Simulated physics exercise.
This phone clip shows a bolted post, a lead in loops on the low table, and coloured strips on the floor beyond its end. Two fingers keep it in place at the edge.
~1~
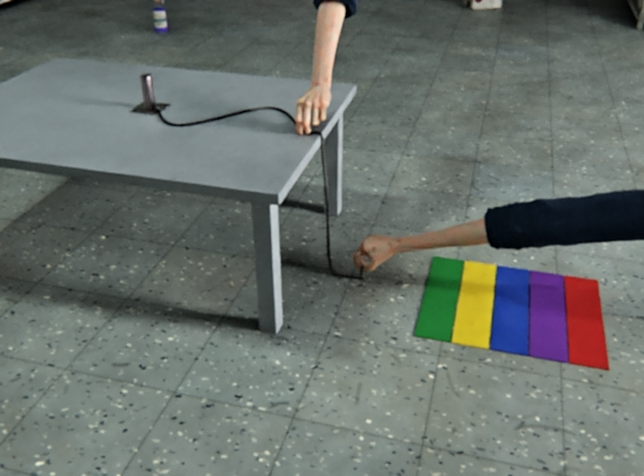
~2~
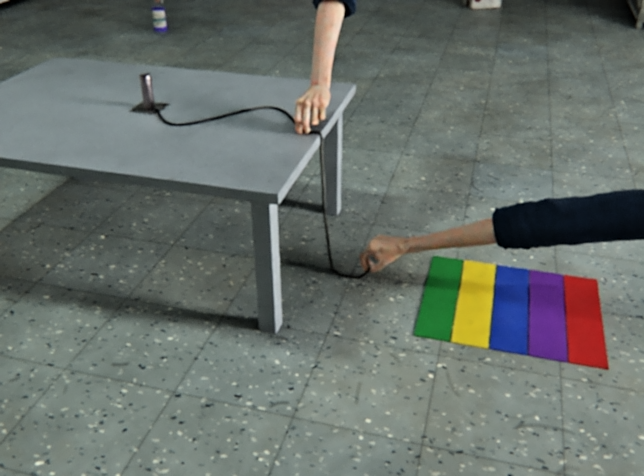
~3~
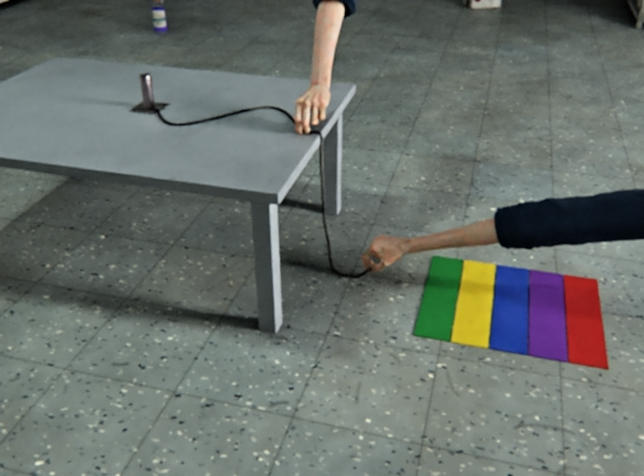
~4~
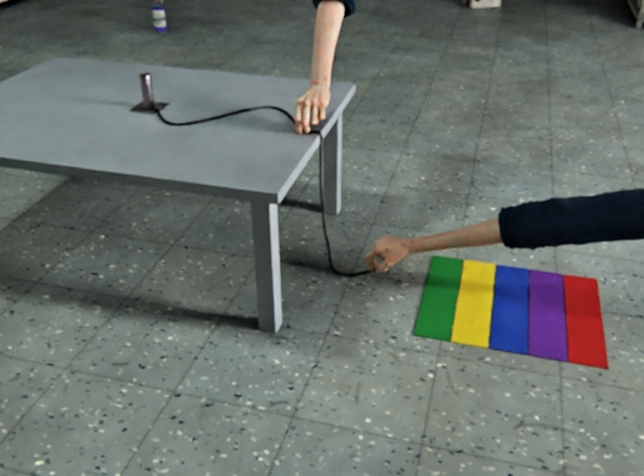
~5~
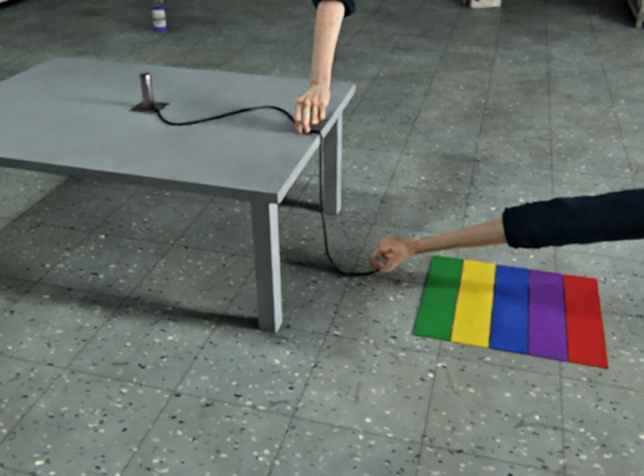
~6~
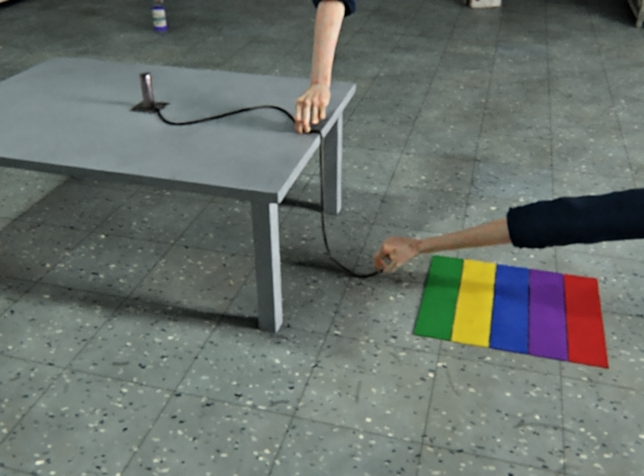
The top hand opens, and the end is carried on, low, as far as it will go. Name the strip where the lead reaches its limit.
Purple.
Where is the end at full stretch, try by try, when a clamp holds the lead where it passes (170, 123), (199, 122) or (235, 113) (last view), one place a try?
(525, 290), (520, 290), (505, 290).
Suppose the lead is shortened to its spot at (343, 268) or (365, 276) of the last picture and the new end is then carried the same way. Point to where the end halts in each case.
Around (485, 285) for the first cut and around (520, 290) for the second.
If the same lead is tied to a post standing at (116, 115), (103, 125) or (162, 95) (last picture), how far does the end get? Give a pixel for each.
Roughly (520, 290), (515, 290) and (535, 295).
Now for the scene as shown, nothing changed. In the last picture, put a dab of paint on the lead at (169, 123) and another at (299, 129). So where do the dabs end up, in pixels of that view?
First one: (198, 112); second one: (361, 159).
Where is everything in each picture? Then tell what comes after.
The first picture shows end (362, 268); green (436, 323); yellow (472, 329); blue (510, 335); purple (548, 342); red (588, 348).
The second picture shows end (369, 269); lead through (163, 120) (223, 117) (283, 111) (314, 133) (324, 199) (330, 257).
The third picture shows end (371, 269).
The fourth picture shows end (375, 269); lead through (163, 119) (222, 116) (282, 110) (314, 132) (322, 198) (330, 257).
The fifth picture shows end (378, 270).
The sixth picture shows end (382, 270); lead through (163, 119) (223, 116) (283, 110) (314, 132) (323, 198) (332, 257).
Soon after, end near (491, 287); over yellow.
After that, end near (527, 292); over blue.
At the stop, end near (548, 295); over purple. The end stops over the purple strip.
